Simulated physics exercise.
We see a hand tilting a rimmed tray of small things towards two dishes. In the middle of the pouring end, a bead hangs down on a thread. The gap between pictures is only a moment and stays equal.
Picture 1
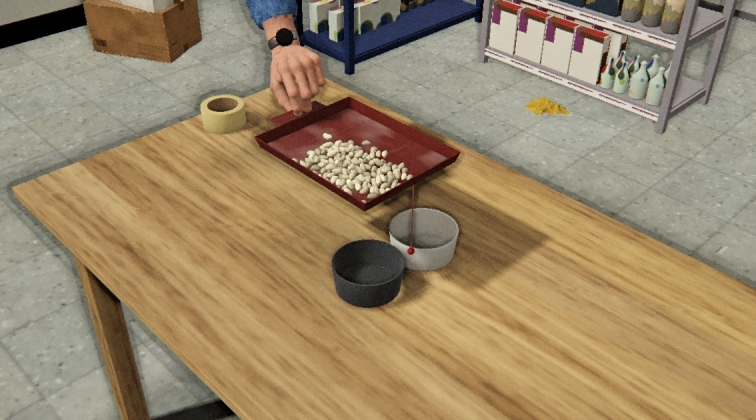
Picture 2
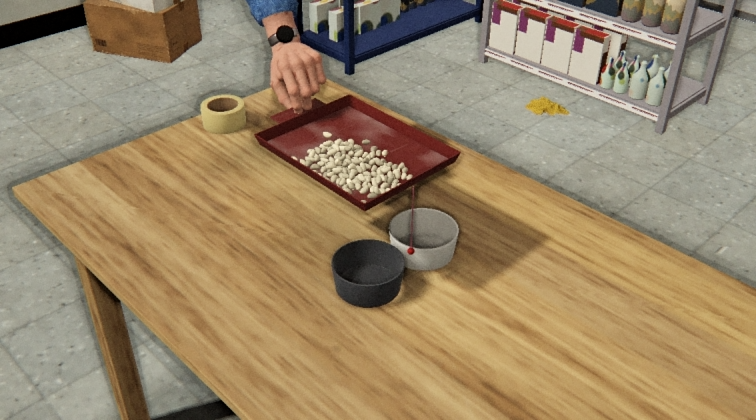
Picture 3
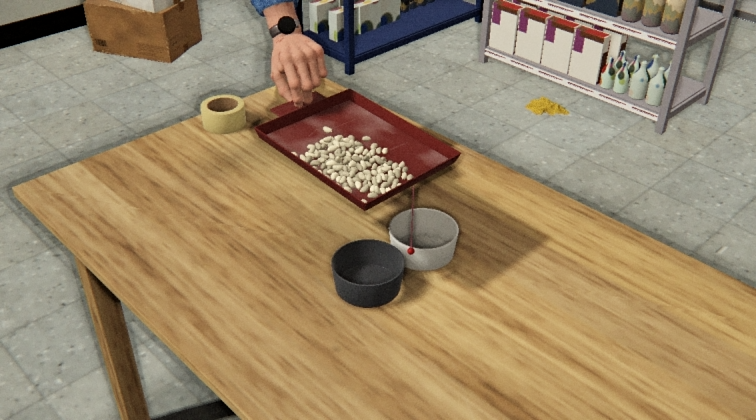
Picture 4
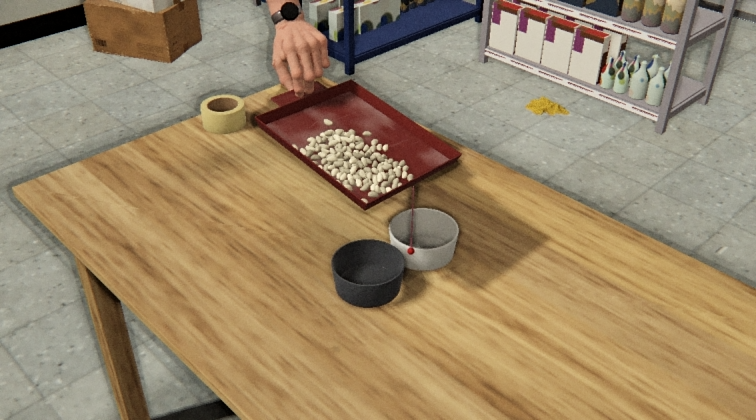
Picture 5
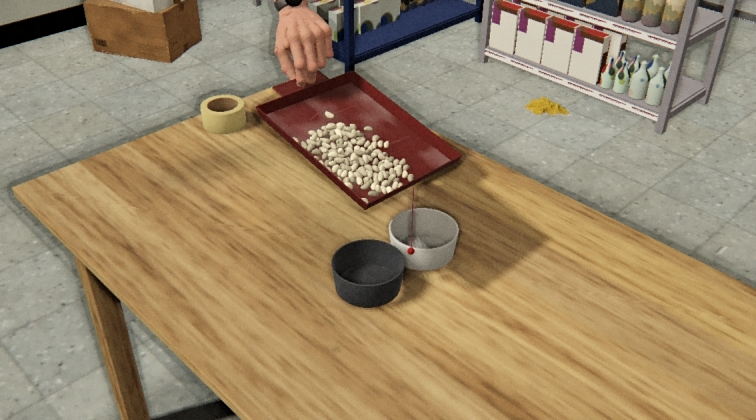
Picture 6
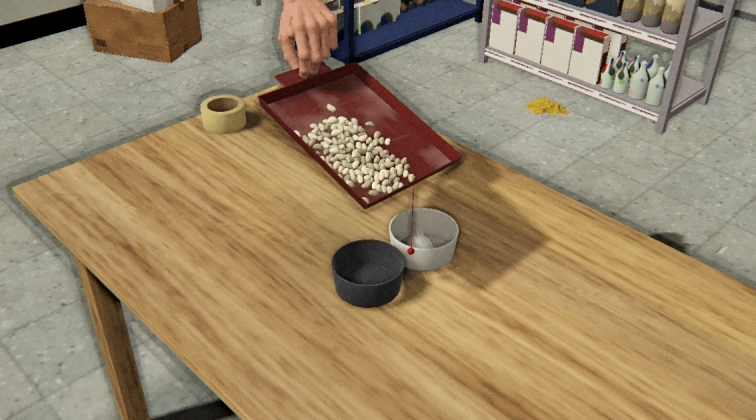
In the video, a hand slowly raises the far end of a red rimmed tray of white beans above a wooden table, tilting it gradually towards its near right corner, while the black and pale dishes stay still.
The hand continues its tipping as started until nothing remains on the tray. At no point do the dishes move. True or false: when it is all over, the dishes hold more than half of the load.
False.
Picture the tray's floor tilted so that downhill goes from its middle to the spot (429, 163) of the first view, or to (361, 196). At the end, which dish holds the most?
The right-side dish, then the left-side dish.
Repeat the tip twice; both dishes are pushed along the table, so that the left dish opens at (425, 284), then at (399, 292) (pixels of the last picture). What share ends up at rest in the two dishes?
Trial 1 90%, trial 2 80%.
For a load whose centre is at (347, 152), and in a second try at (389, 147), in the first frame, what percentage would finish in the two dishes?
First case: Around 0 %; second case: Around 0 %.
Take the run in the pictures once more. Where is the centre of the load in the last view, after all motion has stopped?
(465, 297).
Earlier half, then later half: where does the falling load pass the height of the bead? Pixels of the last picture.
The first part passes (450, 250); everything after passes (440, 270).
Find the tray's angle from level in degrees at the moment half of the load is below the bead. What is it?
I'd put it at about 110 degrees.
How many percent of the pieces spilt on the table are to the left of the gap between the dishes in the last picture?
Close to 10 in a hundred.
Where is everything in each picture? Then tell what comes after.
Corners of the pouring end at (365, 200) and (455, 152), level; middle of the load at (355, 170), white beans; left dish at (393, 289); right dish at (448, 254); bead on its thread at (411, 251), in the first picture.
Corners of the pouring end at (365, 200) and (455, 152), level; middle of the load at (355, 169), in the second picture.
Corners of the pouring end at (366, 200) and (456, 152), tipped barely, lowest at the right corner; middle of the load at (355, 167), in the third picture.
Corners of the pouring end at (366, 200) and (456, 153), tipped a little, lowest at the right corner; middle of the load at (356, 163), in the fourth picture.
Corners of the pouring end at (367, 200) and (457, 154), tipped a little, lowest at the right corner; middle of the load at (357, 160), in the fifth picture.
Corners of the pouring end at (368, 200) and (458, 155), tipped clearly, lowest at the right corner; middle of the load at (358, 157); left dish at (393, 289); right dish at (448, 254), in the sixth picture.
Soon, tray tipped steeply; all on the tray.
A while on, tray tipped right over; most on the tray; a small part outside both; a small part in the air.
Towards the end, tray tipped past a quarter turn; a stray few in the left dish; a stray few in the right dish; nearly all outside both.
Finally, tray tipped past a quarter turn; a stray few in the left dish; a stray few in the right dish; nearly all outside both.
